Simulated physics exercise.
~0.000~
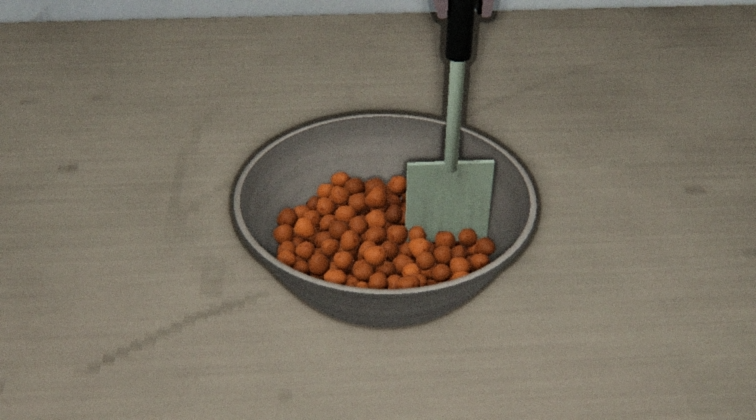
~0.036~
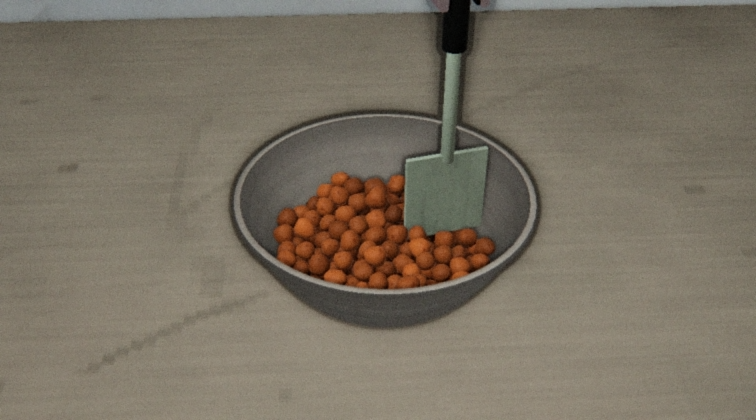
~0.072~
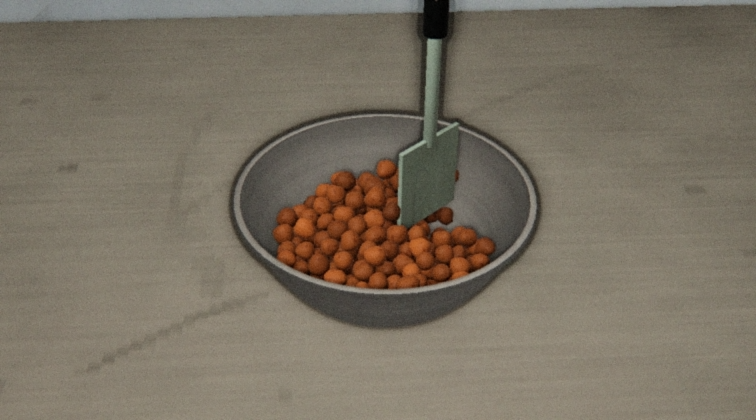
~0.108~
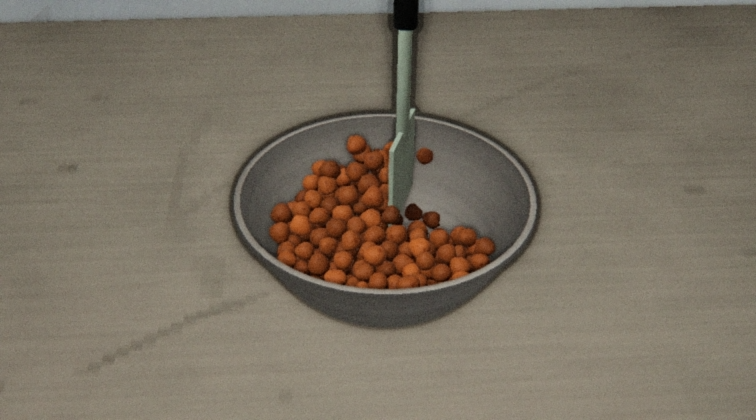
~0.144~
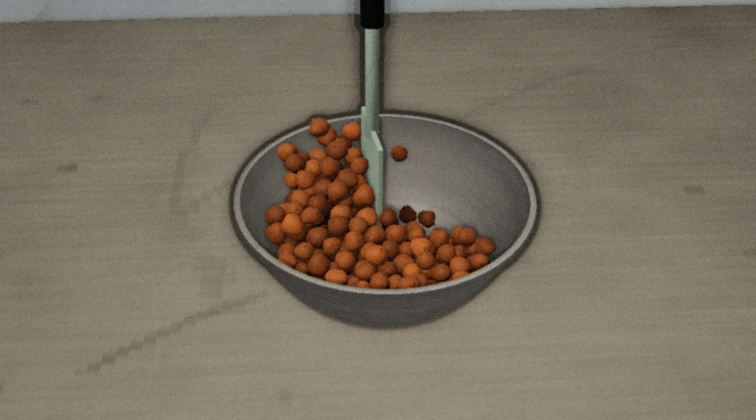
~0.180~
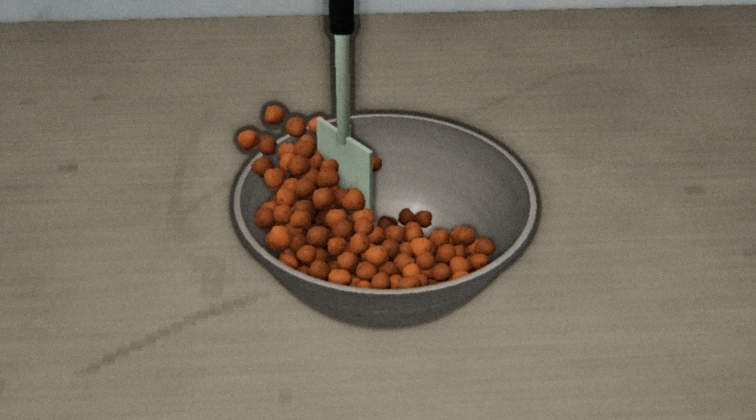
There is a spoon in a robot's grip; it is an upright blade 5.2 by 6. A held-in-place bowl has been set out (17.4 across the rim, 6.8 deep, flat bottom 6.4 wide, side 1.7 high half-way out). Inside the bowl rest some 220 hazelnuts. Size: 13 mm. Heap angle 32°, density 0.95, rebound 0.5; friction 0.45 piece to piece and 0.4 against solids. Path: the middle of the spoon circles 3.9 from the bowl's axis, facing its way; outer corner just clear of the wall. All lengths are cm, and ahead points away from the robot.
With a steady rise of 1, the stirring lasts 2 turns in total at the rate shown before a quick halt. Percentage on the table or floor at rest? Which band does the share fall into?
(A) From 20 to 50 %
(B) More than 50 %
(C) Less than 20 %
The answer is A.
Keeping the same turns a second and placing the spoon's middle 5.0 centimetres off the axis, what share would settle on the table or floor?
Around 0 in a hundred, in that case.
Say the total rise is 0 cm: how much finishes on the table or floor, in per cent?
It comes to some 40 per cent.
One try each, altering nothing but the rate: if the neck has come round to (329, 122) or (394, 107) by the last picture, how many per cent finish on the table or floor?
Roughly 45 per cent on the first try and 15 per cent on the second.
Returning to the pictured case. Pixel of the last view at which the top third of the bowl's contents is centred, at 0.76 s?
Near (343, 273).
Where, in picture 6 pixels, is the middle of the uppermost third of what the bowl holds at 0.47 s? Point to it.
Near (463, 193).
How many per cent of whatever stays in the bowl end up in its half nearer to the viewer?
Roughly 50 percent of it.
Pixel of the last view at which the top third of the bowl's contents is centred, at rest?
Centre of top third: Approx. (403, 234).
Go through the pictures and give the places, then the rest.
Spoon neck at (452, 141), 0° round; upper third of the load around (376, 235), from x 285 to 485, top at y 180; 216 in the bowl, in the first frame.
Spoon neck at (449, 132), 13° round; upper third of the load around (377, 233), from x 285 to 485, top at y 180, in the second frame.
Spoon neck at (431, 117), 41° round; upper third of the load around (375, 227), from x 285 to 485, top at y 170, in the third frame.
Spoon neck at (403, 108), 70° round; upper third of the load around (367, 211), from x 280 to 485, top at y 145, in the fourth frame.
Spoon neck at (372, 107), 98° round; upper third of the load around (340, 208), from x 275 to 485, top at y 130, in the fifth frame.
Spoon neck at (343, 113), 127° round; upper third of the load around (313, 207), from x 250 to 485, top at y 115; 215 in the bowl, 1 in flight or on the tool, in the sixth frame.
By 0.47 s, 358° round, highest piece 9 above the table; 173 in the bowl, 33 on the table or floor, 10 in flight or on the tool.
By 0.76 s, 229° round, highest piece 9 above the table; 153 in the bowl, 59 on the table or floor, 4 in flight or on the tool.
By 1.11 s, 0° round, highest piece 5 above the table; 149 in the bowl, 67 on the table or floor.
By 1.81 s, 0° round, highest piece 5 above the table; 149 in the bowl, 67 on the table or floor.
Final count, 149 in the bowl, 67 on the table or floor. That is 31 % on the table or floor.
